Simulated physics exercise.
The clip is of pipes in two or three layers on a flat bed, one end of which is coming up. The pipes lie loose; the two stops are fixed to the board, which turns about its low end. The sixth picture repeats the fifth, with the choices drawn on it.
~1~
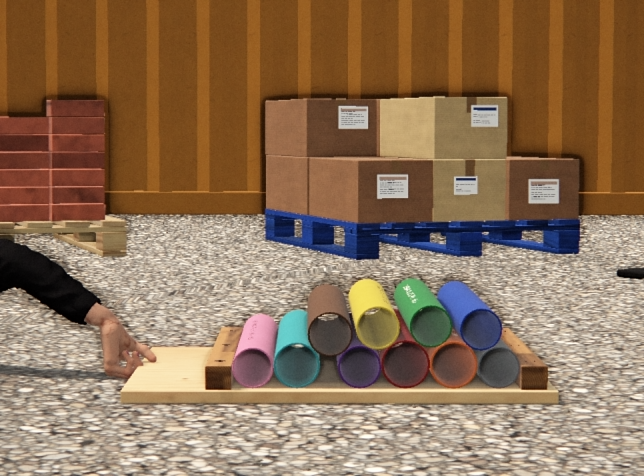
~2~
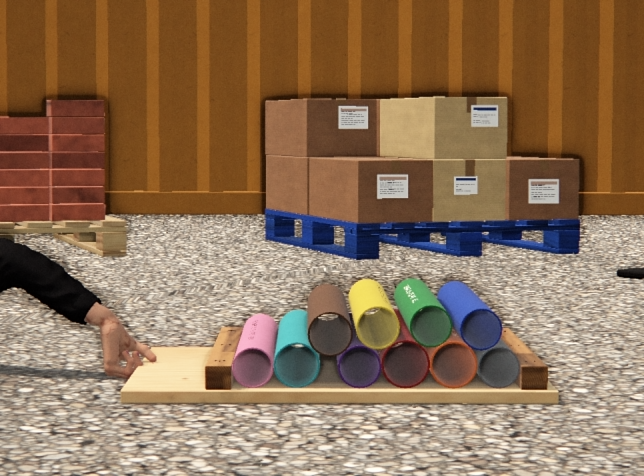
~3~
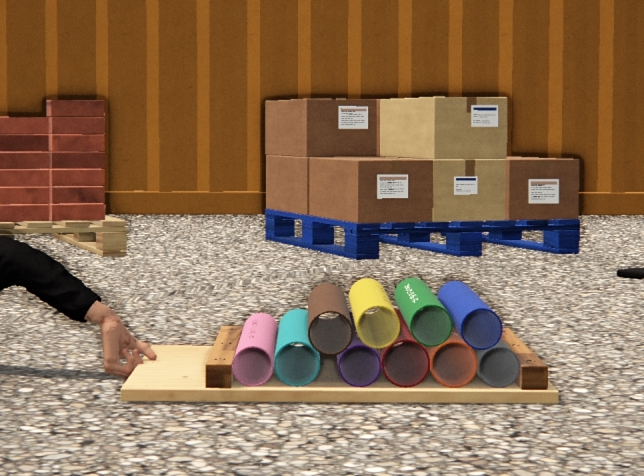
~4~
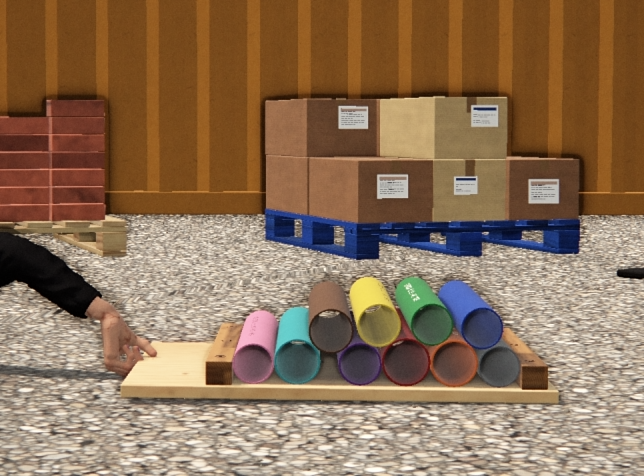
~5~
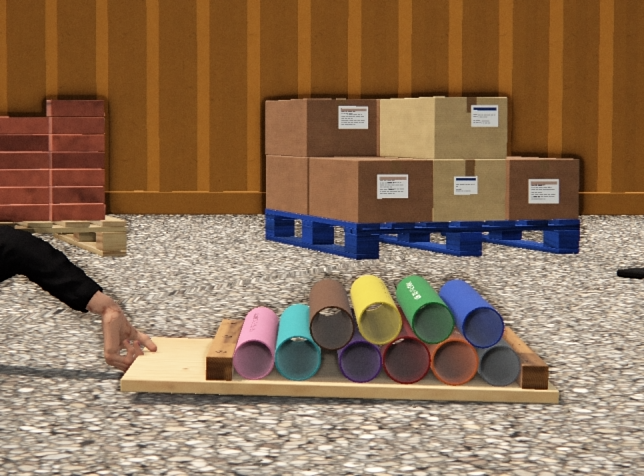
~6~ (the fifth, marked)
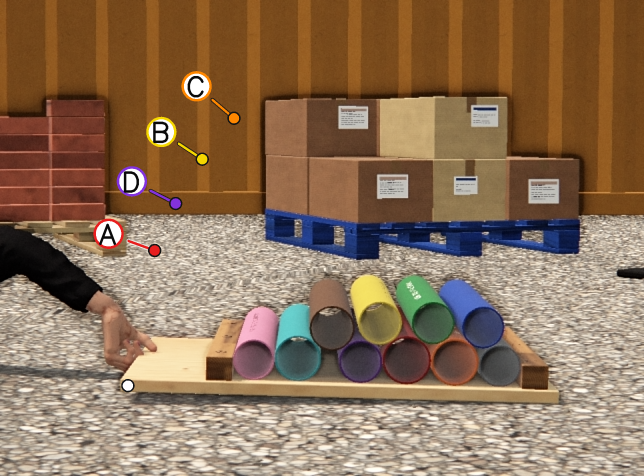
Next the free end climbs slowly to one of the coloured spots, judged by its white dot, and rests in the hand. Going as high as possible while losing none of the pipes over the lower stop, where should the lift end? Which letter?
No higher than A.
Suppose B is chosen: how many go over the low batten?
At B the number is four.
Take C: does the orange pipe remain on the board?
Yes.
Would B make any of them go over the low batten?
Yes, at B.
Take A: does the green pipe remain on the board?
Yes, with A.
On the marked copy, A at (155, 251); B at (202, 159); C at (234, 118); D at (175, 203); the white dot at (128, 386).
With A. Early on, board at 14°.
Further on, board at 20°.
At the end, board at 20°, none over the low batten.
As for the rest, B four over the low batten (yellow, blue, green, brown); C four over the low batten (yellow, blue, green, brown); D four over the low batten (yellow, blue, green, brown).
